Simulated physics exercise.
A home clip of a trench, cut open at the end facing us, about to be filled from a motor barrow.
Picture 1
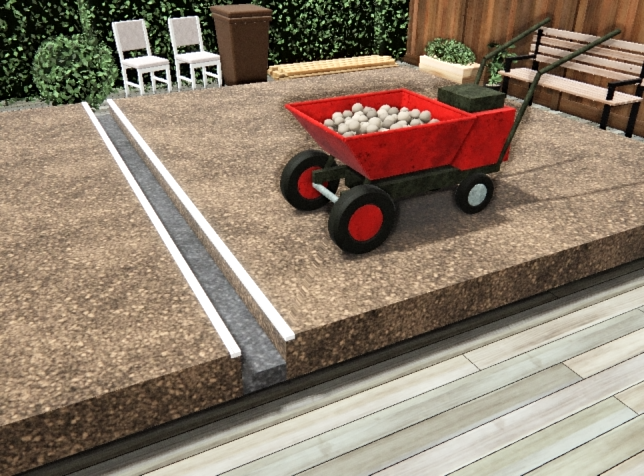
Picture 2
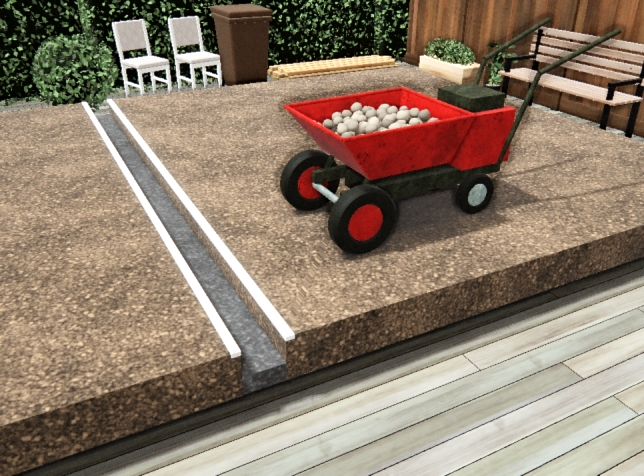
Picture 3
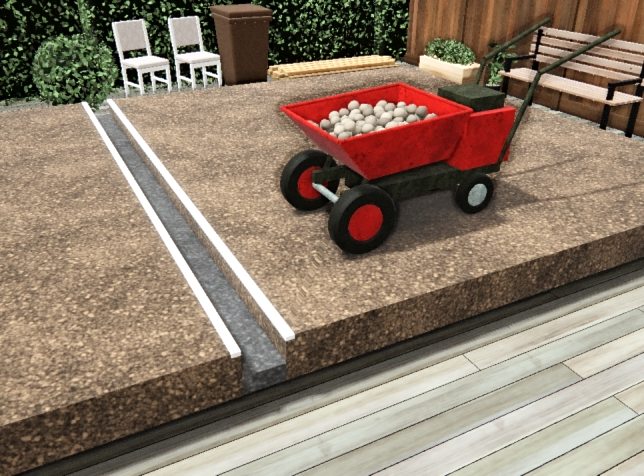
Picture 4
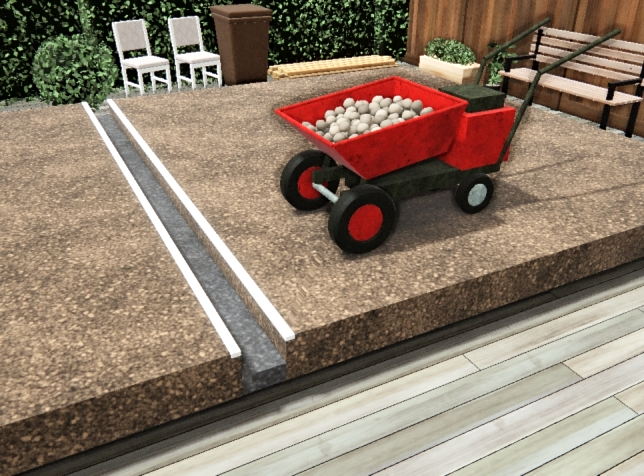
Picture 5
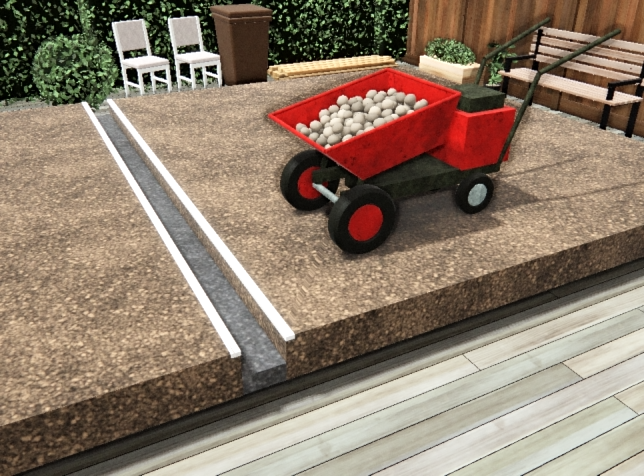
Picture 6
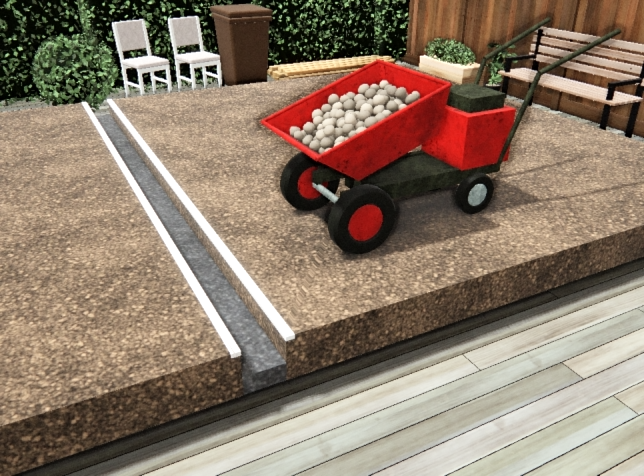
A red motor barrow loaded with pebbles stood still on brown ground, right of a narrow trench edged in white, and its skip slowly tilted toward the left, the back rising while the wheels stayed put.
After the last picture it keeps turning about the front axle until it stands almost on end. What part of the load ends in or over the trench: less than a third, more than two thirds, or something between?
The trench takes from one third to two thirds.
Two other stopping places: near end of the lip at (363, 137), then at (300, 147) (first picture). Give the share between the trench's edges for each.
First some 40, then 60 per cent.
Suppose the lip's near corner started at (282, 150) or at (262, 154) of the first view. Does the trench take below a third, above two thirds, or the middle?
In turn: Under a third; less than a third.
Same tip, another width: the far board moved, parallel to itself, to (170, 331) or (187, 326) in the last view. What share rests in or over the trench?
In turn 70 and 70 in a hundred.
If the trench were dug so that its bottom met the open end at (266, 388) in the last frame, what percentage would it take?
About 60 per cent.
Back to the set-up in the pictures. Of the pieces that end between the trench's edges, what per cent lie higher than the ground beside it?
About 25 per cent.
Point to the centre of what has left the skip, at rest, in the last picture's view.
Near (210, 255).
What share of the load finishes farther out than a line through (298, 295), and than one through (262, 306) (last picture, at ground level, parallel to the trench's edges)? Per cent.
About 90 and 60 per cent.
Shortly afterwards, skip tipped steeply; the whole lot in the skip.
Next, skip tipped right over; near two thirds in the skip; near a quarter short of the trench; a little in or heaped over the trench; only a few falling.
Some moments later, skip tipped right over; a little in the skip; near a quarter short of the trench; near half in or heaped over the trench; a little beyond it.
In the end, skip tipped right over; a little in the skip; near a quarter short of the trench; near half in or heaped over the trench; a little beyond it.
